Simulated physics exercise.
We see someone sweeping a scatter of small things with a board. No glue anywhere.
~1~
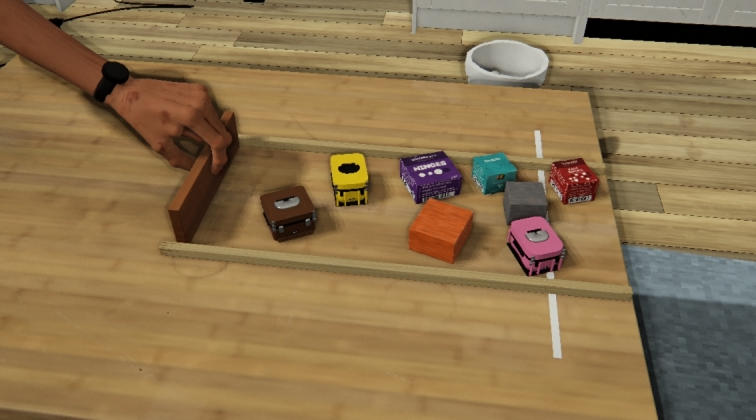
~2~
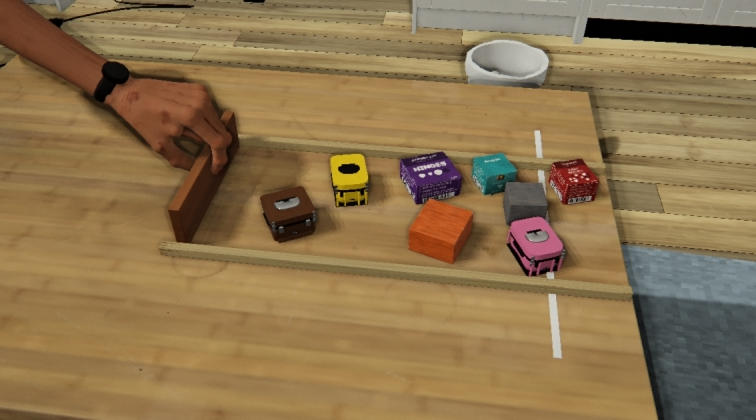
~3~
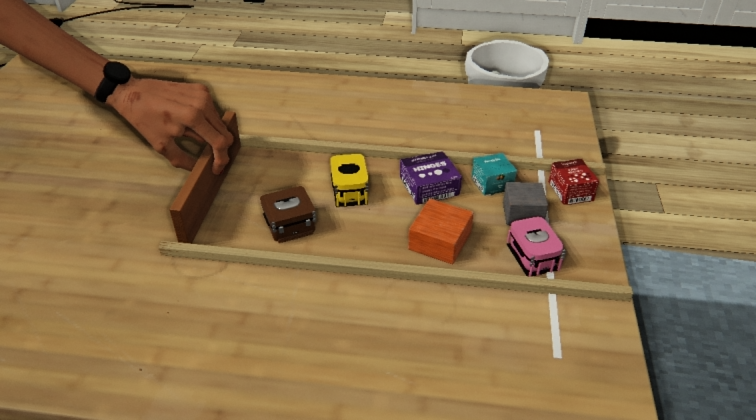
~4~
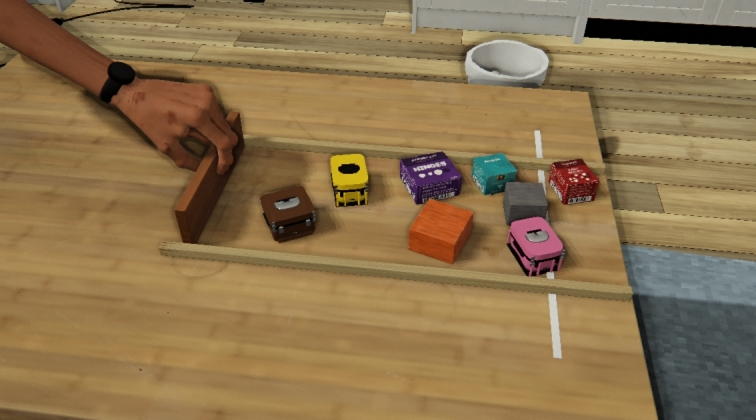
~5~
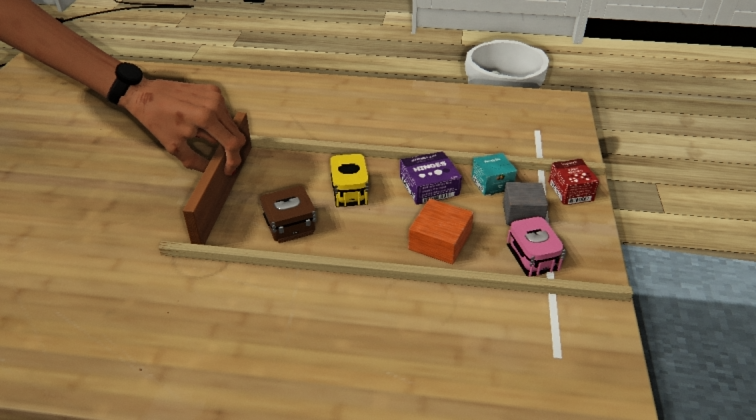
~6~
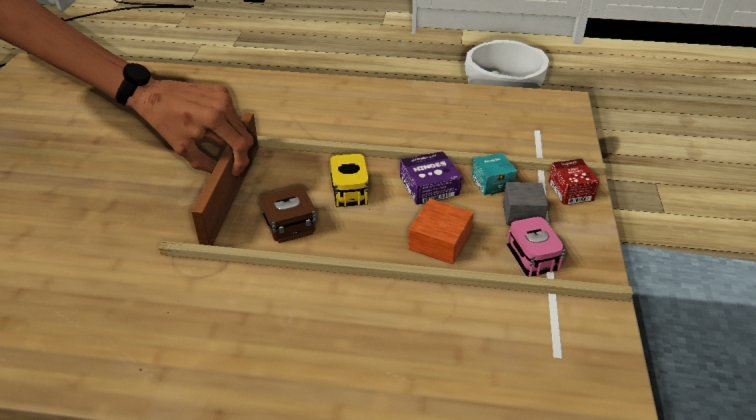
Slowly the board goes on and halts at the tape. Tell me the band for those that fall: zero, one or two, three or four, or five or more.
The number that fall off is three or four.
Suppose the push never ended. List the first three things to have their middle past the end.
They are the red box, then the pink case, then the turquoise box.
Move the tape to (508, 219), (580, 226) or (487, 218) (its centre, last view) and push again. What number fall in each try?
In that order 1, 6 and 1.
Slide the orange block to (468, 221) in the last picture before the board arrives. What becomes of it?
It holds on.
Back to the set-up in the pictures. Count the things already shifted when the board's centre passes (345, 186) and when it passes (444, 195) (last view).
At the one place 2, at the other 7.
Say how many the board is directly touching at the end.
It touches 2.
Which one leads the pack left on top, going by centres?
The orange block ends nearest.
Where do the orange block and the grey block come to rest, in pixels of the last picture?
About (622, 243), and the other about (601, 212).
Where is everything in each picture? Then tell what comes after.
In the first frame, red box (573, 181); pink case (535, 246); grey block (525, 204); board (208, 174); tape (546, 223).
In the second frame, pink case (535, 247); brown case (289, 215).
In the third frame, grey block (525, 204); yellow case (349, 180).
In the fourth frame, red box (573, 182); orange block (441, 231).
In the fifth frame, pink case (535, 247); board (221, 176).
In the sixth frame, red box (573, 182); pink case (535, 247); grey block (525, 204); board (229, 176); tape (546, 223).
Soon after, none off yet; red box at rest near (573, 182); pink case at rest near (535, 247); grey block at rest near (525, 204).
In the end, the number that fall off is three or four; gone, turquoise box, pink case and red box.
